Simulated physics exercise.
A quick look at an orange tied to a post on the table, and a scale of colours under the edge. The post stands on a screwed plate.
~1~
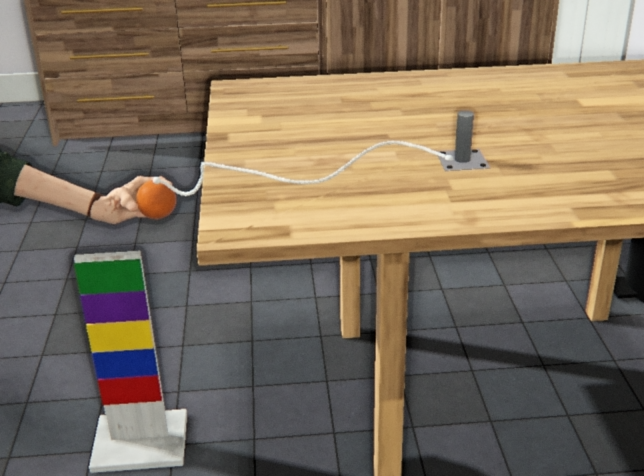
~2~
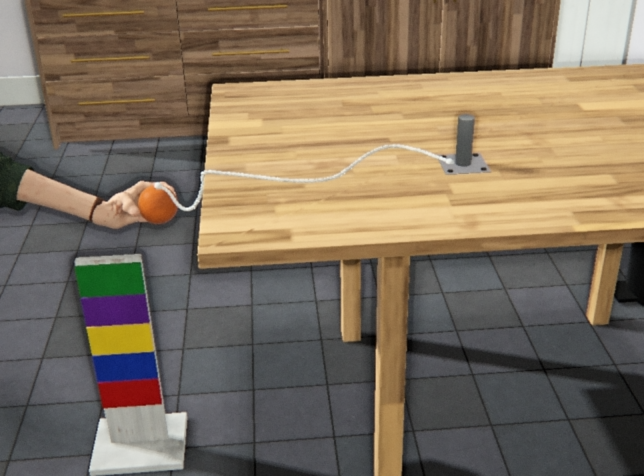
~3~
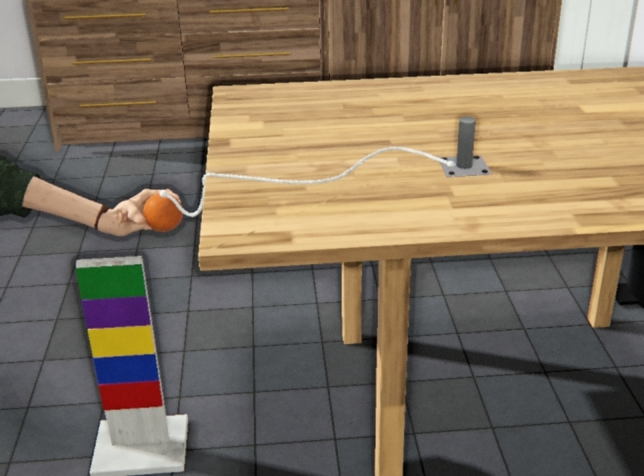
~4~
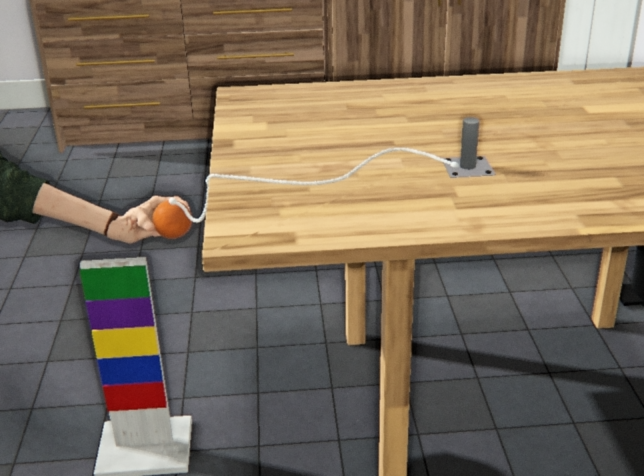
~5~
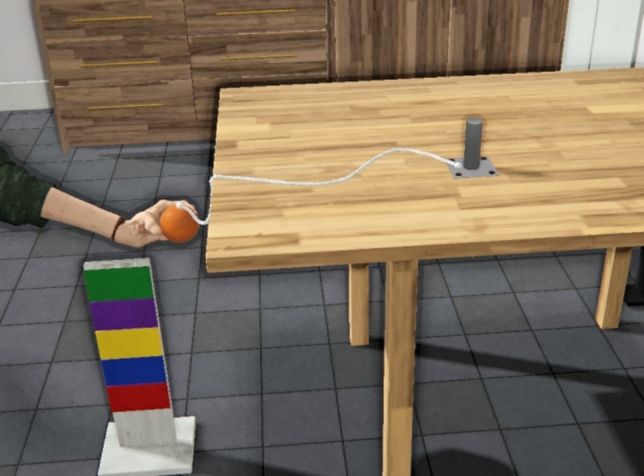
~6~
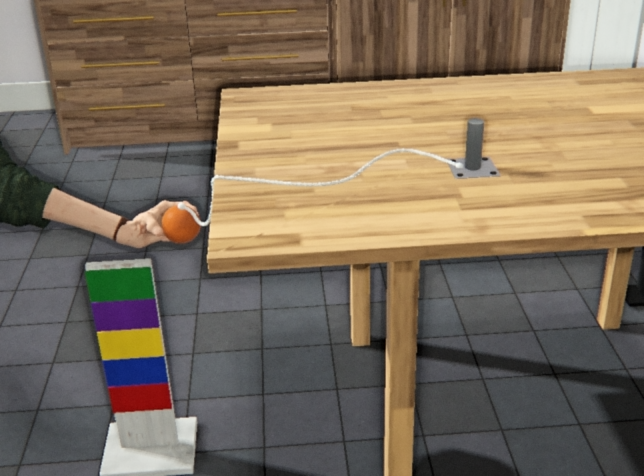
A hand holding an orange tied to a white lace moved slightly right and down beside the table's left edge, above a striped colour scale, while the lace stayed slack across the tabletop to a post.
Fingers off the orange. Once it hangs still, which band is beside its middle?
The purple one.
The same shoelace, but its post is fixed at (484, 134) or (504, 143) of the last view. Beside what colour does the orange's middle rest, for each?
One after the other, green; green.
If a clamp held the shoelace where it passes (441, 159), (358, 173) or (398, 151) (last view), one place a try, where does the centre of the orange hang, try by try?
Near (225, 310), (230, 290) and (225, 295).
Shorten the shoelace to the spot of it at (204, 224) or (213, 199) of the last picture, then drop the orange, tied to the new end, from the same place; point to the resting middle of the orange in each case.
About (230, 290) and (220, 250).
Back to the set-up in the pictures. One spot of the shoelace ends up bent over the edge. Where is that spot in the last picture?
The one at (261, 181).
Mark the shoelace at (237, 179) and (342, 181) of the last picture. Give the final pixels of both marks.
At (215, 203), then (292, 172).
Early on, orange near (259, 304); level with purple.
Midway, orange near (217, 316); level with purple.
Finally, orange near (222, 317); level with purple. The shoelace holds its middle at purple.
